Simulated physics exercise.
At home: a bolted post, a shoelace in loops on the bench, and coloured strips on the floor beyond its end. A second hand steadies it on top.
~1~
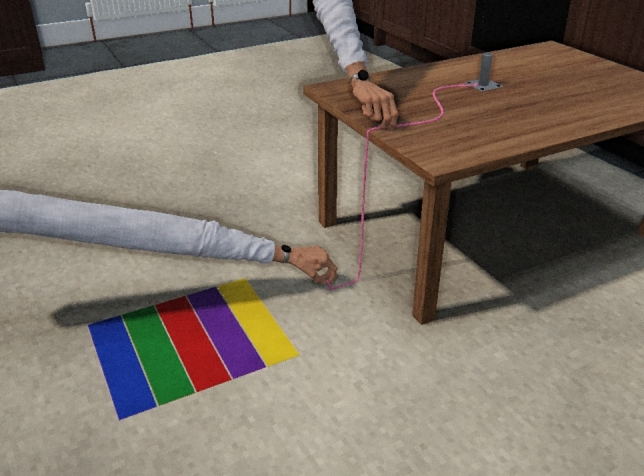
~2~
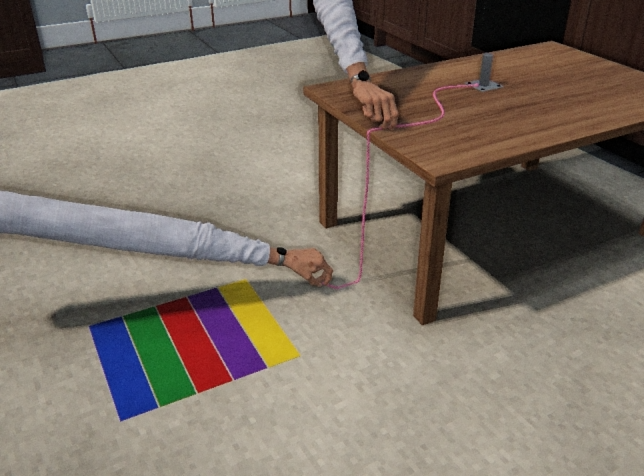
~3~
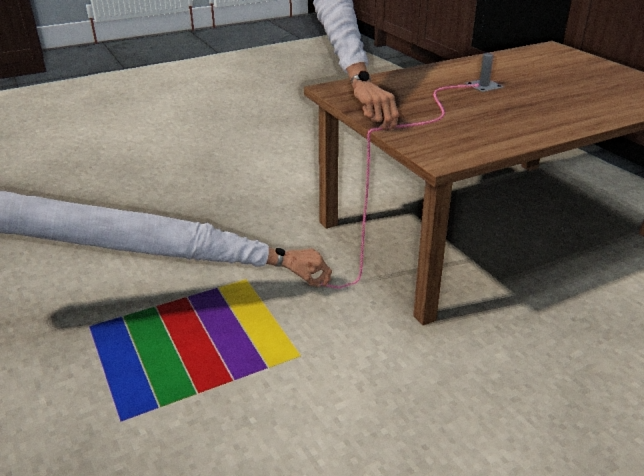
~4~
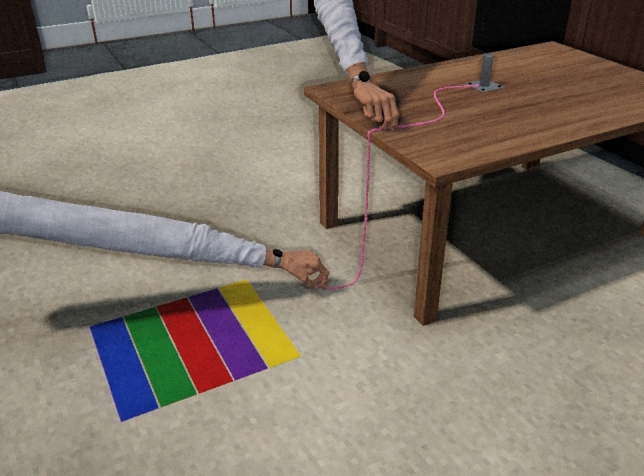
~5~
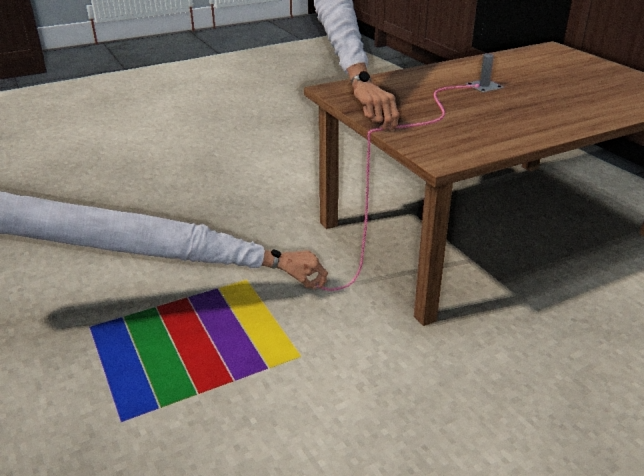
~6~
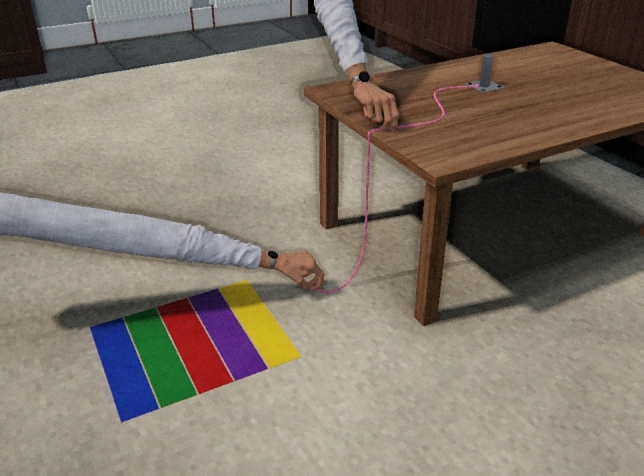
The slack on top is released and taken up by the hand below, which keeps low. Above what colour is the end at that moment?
It gets as far as the red strip.
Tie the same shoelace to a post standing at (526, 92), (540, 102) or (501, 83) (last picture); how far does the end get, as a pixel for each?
The places are (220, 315), (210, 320) and (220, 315).
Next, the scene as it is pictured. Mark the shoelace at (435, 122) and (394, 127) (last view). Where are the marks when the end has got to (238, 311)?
About (388, 119), and the other about (361, 140).
Soon after, end near (238, 311); over purple.
Then, end near (207, 321); over purple.
At full stretch, end near (188, 328); over red. The red one.
